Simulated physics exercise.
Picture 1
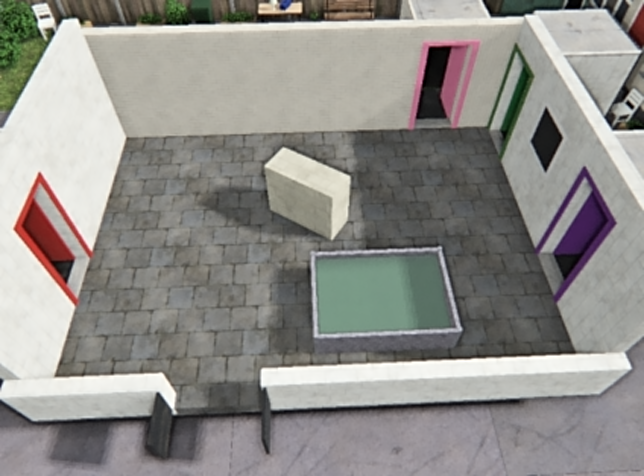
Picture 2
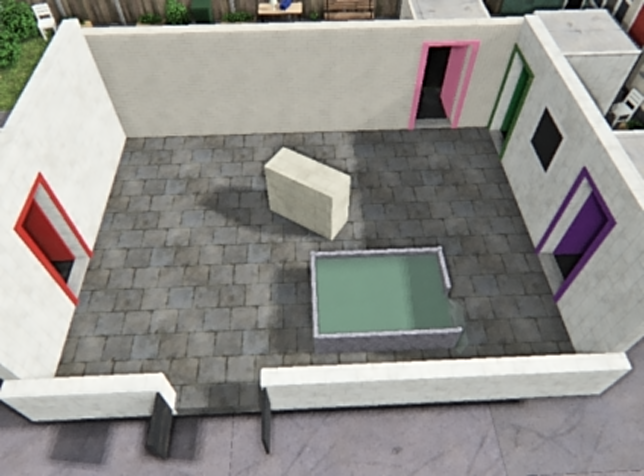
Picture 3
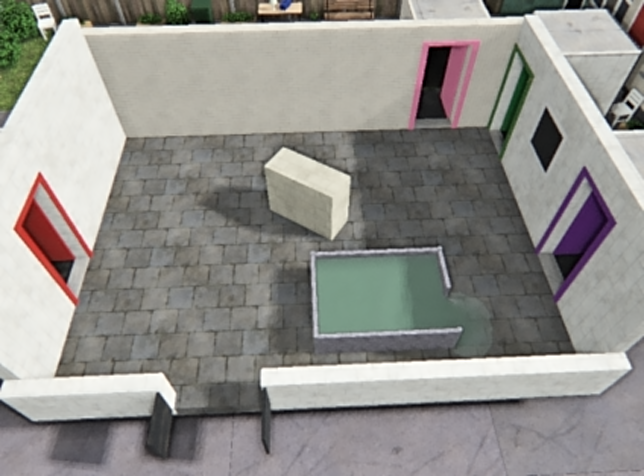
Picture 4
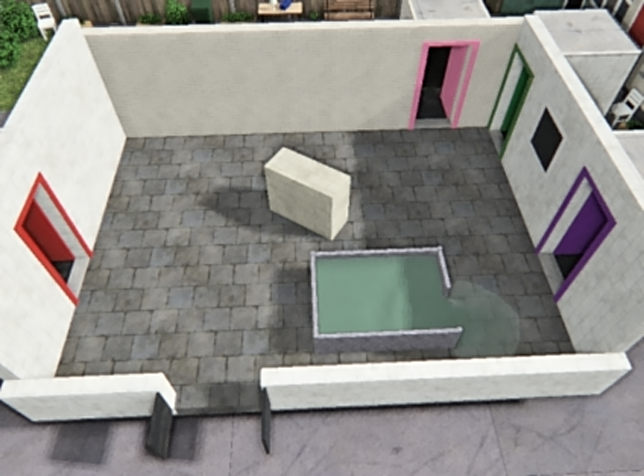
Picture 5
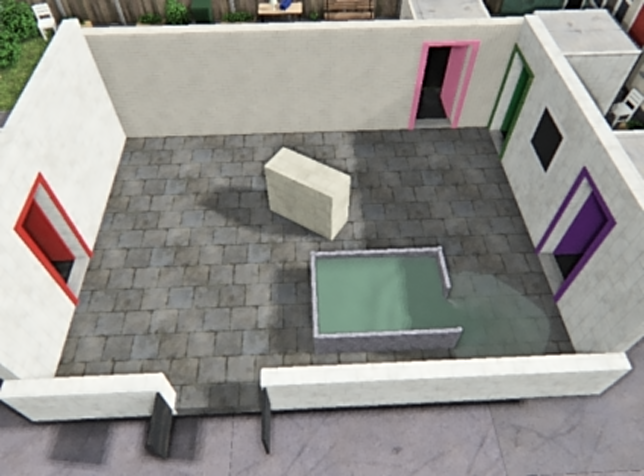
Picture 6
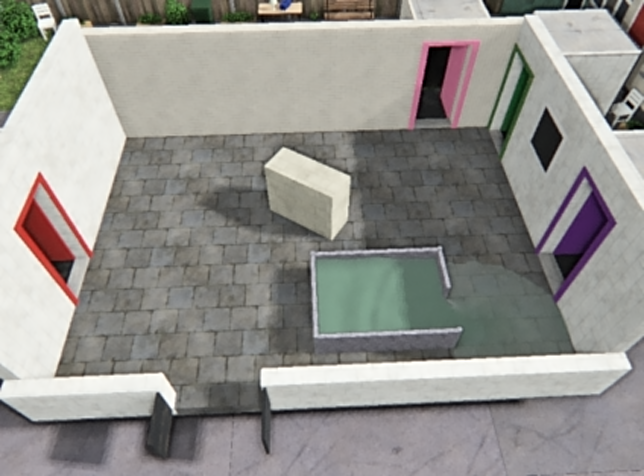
At the start, a low tank of green water stands whole and still on the grey paving of a walled court, near a pale block. Then its right side opens, and water pours out through the gap, spreading in a thin, widening sheet across the paving to the right, toward the purple-framed doorway's side.
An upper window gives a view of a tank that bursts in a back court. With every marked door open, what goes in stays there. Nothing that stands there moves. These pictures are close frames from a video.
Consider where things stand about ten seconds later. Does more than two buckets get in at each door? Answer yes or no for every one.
Purple door: Yes, pink door: No, green door: Yes, red door: No.
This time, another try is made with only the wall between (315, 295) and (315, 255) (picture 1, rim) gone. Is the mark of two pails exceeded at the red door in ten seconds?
Red exceeds the limit.
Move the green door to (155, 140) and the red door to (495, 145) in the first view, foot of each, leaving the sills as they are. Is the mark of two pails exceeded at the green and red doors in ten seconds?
Taking them in turn, the green door misses the threshold and the red door beats the threshold.
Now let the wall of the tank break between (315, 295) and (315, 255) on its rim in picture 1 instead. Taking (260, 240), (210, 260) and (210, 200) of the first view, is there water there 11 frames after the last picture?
One after the other: Under water, under water, covered.
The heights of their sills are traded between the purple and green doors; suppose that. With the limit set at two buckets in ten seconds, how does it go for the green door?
Result: Green door comes in below.
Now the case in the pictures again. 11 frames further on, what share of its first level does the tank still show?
Estimate: Some 62 %.
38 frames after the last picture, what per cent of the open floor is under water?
It should be close to 40 %.
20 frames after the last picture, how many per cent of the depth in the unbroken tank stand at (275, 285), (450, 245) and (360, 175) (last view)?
Estimated readings in sequence: 0, 2, 0 percent.
A moment on, water covers 10 % of the floor; the purple door under two buckets in, the pink door not reached, the green door not reached, the red door not reached.
Next, water covers 10 % of the floor; the purple door under two buckets in, the pink door not reached, the green door not reached, the red door not reached.
Then, water covers 20 % of the floor; the purple door over two buckets in, the pink door not reached, the green door wet at the sill, nothing in, the red door not reached.
Later, water covers 40 % of the floor; the purple door over two buckets in, the pink door under two buckets in, the green door under two buckets in, the red door not reached.
In the end, water covers 65 % of the floor; the purple door over two buckets in, the pink door under two buckets in, the green door over two buckets in, the red door not reached.
